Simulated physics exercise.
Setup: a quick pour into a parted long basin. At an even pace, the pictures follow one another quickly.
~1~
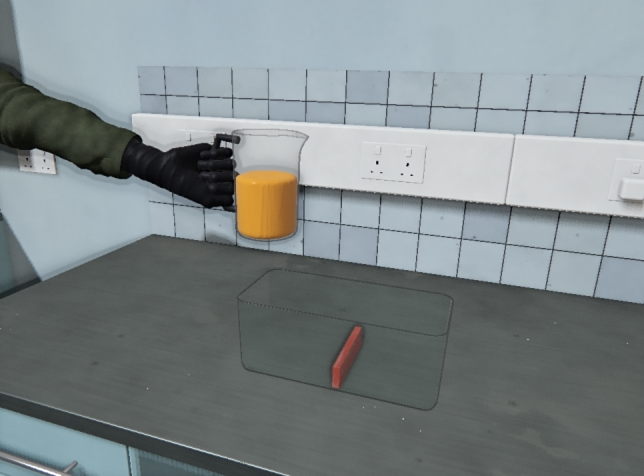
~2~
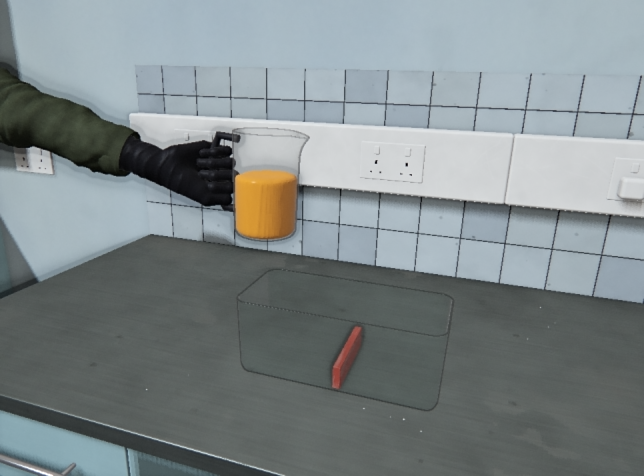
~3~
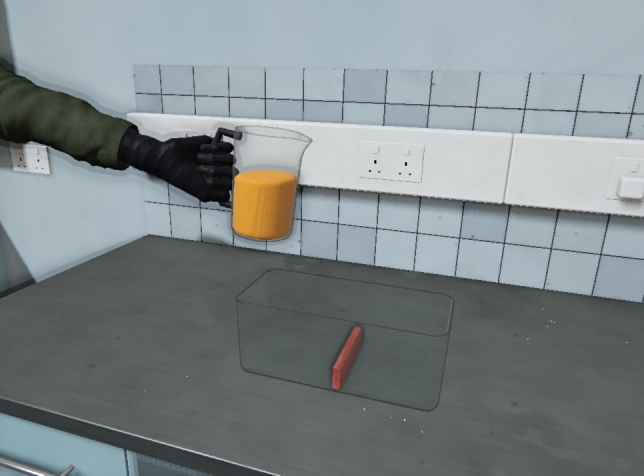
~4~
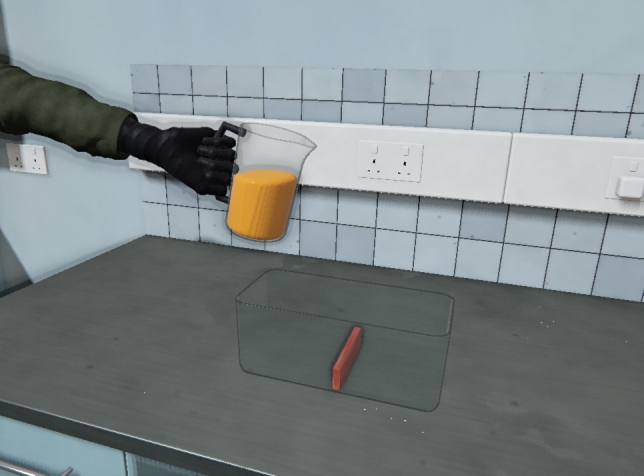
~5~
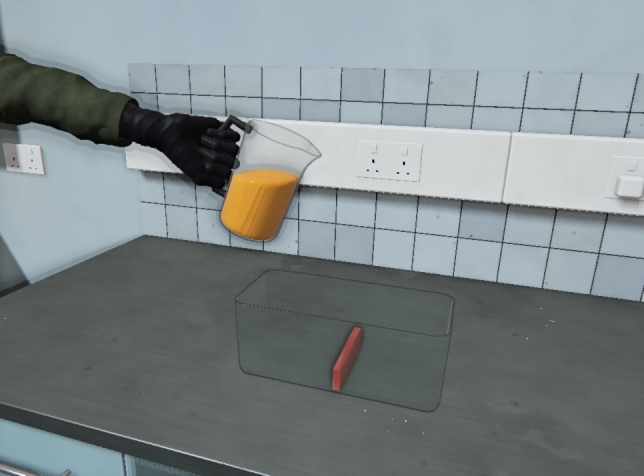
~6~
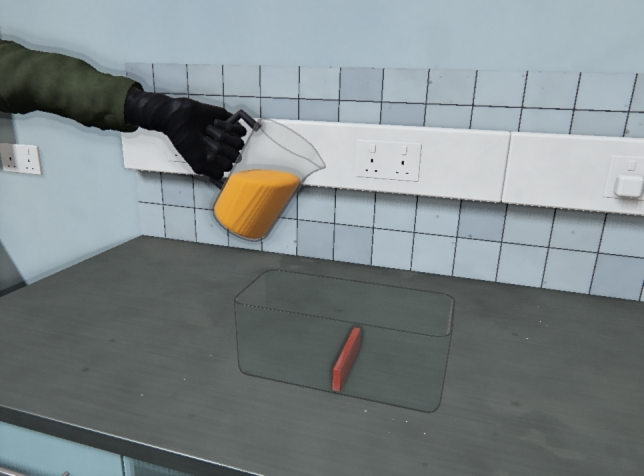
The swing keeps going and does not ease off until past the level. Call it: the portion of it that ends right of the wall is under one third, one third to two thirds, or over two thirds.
Over two thirds.
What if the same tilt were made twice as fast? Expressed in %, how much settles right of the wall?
It works out near 85 %.
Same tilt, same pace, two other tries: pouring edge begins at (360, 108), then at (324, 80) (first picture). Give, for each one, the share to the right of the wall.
Start one gives close to 60 percent, start two close to 85 percent.
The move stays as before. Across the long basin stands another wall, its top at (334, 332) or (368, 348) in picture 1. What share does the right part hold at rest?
About 95 per cent, then about 35 per cent.
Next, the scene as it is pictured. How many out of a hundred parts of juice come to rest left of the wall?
It comes to about 10 per cent.
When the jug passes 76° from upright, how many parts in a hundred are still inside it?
Around 95 percent remains.
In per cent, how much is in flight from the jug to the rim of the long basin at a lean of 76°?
I'd say some 5 per cent of it.
A moment on, the jug is tipped on its side and 94 per cent is still to pour, 0 is left of the wall and 0 right of it.
Next, the jug is tipped on its side and 51 per cent is still to pour, 0 is left of the wall and 26 right of it.
Then the jug is tipped on its side and 16 per cent is still to pour, 4 is left of the wall and 70 right of it.
Later the jug is tipped on its side and 4 per cent is still to pour, 5 is left of the wall and 87 right of it.
In the end 10 per cent lies left of the wall, 89 right of it and 1 outside.
